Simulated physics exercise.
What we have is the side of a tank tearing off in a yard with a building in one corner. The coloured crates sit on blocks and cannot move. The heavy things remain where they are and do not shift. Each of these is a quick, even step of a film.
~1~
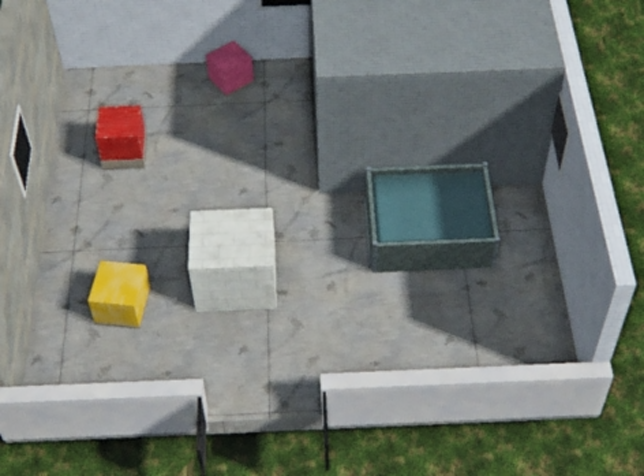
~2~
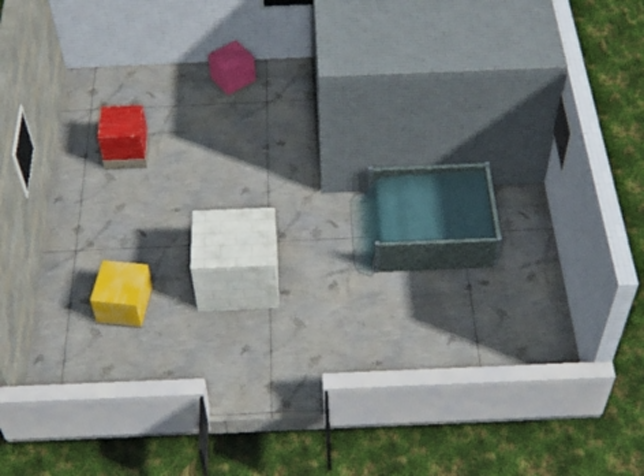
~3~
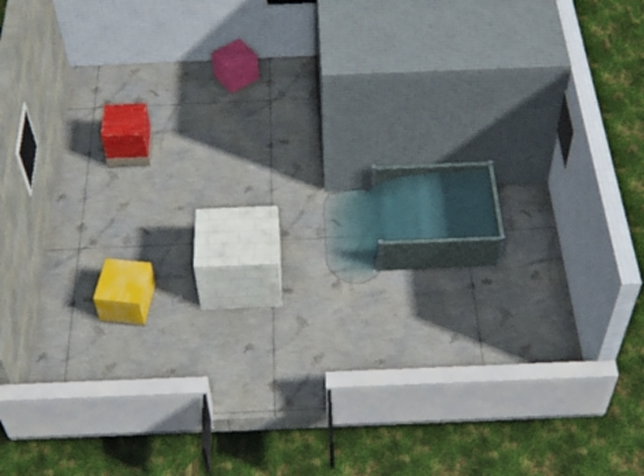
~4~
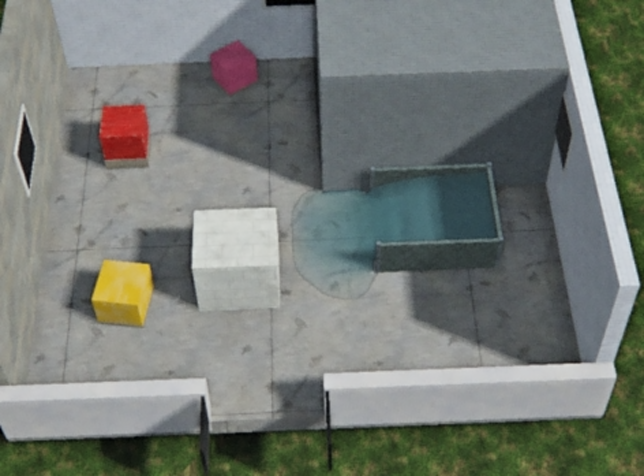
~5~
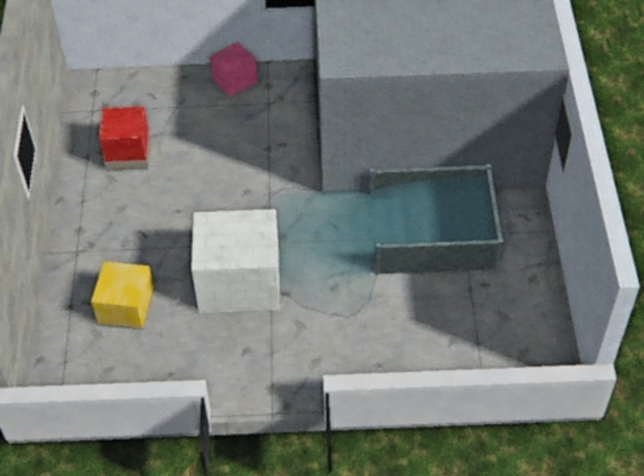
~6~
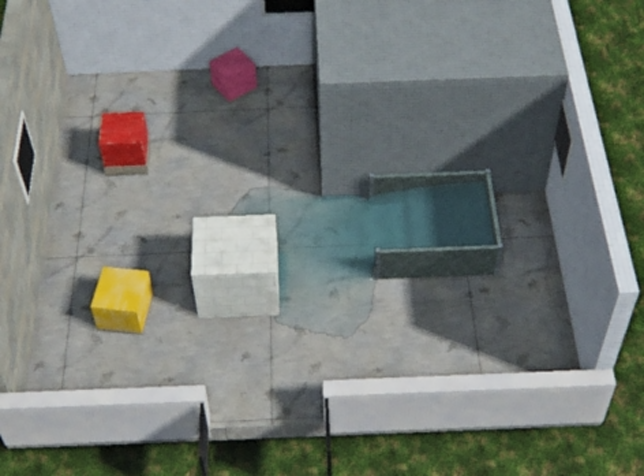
Water poured out of the open left side of a gray tank in a walled yard, spreading left across the paved floor to the big white block and fanning out around its near side.
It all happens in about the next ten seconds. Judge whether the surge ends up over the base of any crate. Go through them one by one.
The red crate keeps dry. The yellow crate gets wet. The pink crate gets wet.
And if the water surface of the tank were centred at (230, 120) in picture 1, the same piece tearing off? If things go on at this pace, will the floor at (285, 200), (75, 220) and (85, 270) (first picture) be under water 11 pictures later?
As listed: Not flooded, under water, under water.
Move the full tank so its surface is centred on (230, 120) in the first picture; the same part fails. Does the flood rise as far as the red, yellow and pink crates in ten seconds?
Looking at each in turn, the red crate gets flooded, the yellow crate gets flooded and the pink crate gets flooded.
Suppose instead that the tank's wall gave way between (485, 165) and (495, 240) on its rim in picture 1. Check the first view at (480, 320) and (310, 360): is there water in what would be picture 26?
Taking them in turn: Underwater, then underwater.
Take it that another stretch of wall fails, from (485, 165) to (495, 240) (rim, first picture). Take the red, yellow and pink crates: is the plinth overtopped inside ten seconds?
I'd say the red crate stays clear, while the yellow crate is overrun and the pink crate stays clear.
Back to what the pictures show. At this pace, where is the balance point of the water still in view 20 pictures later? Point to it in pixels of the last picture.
The centre of mass sits at about (225, 237).
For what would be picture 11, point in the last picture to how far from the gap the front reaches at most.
I would point to (80, 246).
A moment on, water covers 25 % of the floor; the red crate not reached, the yellow crate not reached, the pink crate not reached.
Next, water covers 40 % of the floor; the red crate water round its plinth, the yellow crate water round its plinth, the pink crate not reached.
Then, water covers 55 % of the floor; the red crate water round its plinth, the yellow crate water round its plinth, the pink crate not reached.
Later, water covers 70 % of the floor; the red crate water round its plinth, the yellow crate water round its plinth, the pink crate water round its plinth.
In the end, water covers 85 % of the floor; the red crate stayed above the water, the yellow crate was topped, the pink crate was topped.
